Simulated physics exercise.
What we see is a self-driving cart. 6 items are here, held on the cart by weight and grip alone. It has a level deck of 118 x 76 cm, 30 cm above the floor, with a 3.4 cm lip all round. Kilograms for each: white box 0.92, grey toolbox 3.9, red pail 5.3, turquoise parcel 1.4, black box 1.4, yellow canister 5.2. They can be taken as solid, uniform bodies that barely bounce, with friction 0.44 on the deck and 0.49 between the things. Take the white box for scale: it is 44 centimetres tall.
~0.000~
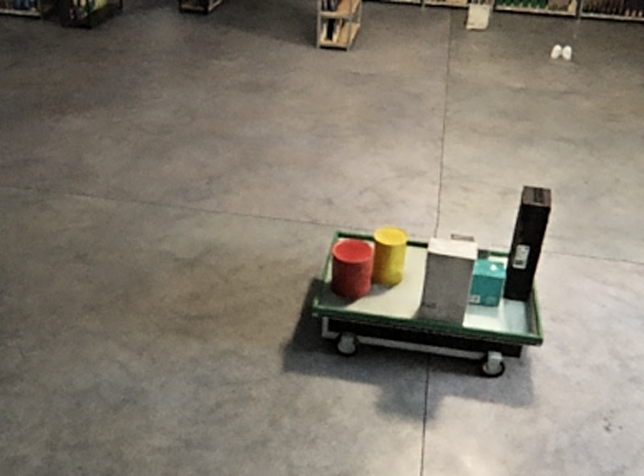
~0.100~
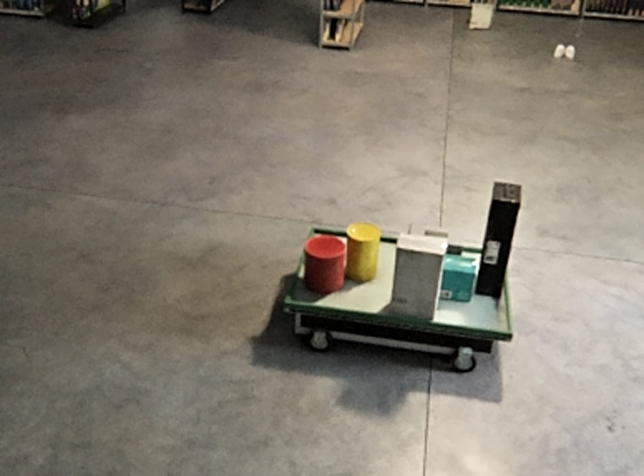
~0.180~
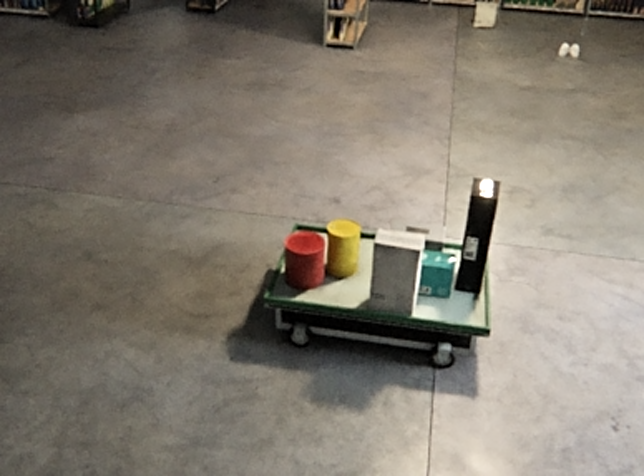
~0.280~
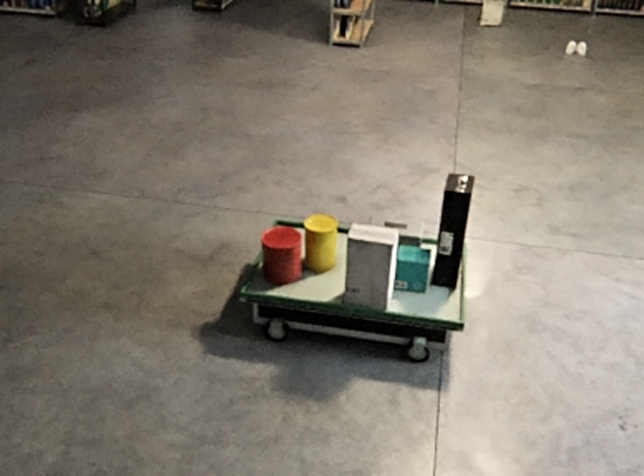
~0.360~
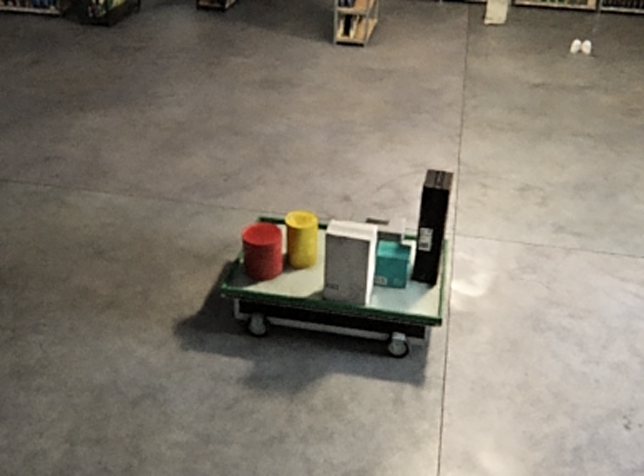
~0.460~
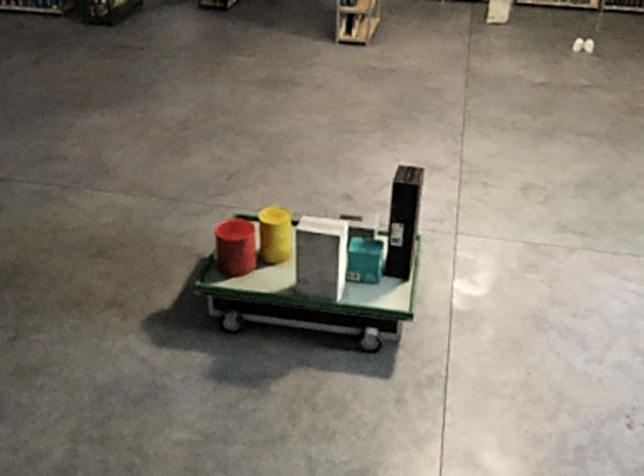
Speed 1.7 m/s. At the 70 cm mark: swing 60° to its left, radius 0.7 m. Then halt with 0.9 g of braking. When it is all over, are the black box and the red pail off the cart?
The black box is lost over the edge, the red pail is lost over the edge.
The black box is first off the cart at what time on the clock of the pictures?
Around 1.3 seconds.
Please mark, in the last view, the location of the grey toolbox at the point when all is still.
Rest position, about (109, 318) px.
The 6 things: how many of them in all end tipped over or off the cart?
The count is 4.
After 0.96 s, cart 163 cm along, turned 59°; red pail 28° off upright near (70, 317); black box 15° off upright near (242, 228); yellow canister 27° off upright.
After 1.46 s, cart 190 cm along, turned 60°, stopped; red pail and black box now off the cart; white box 62° off upright; yellow canister 26° off upright.
In the end (3.2 s), off the cart, red pail and black box; toppled on the cart, white box and yellow canister; not toppled but over 10 cm from the start, grey toolbox and turquoise parcel. In the last view, black box near (114, 280).
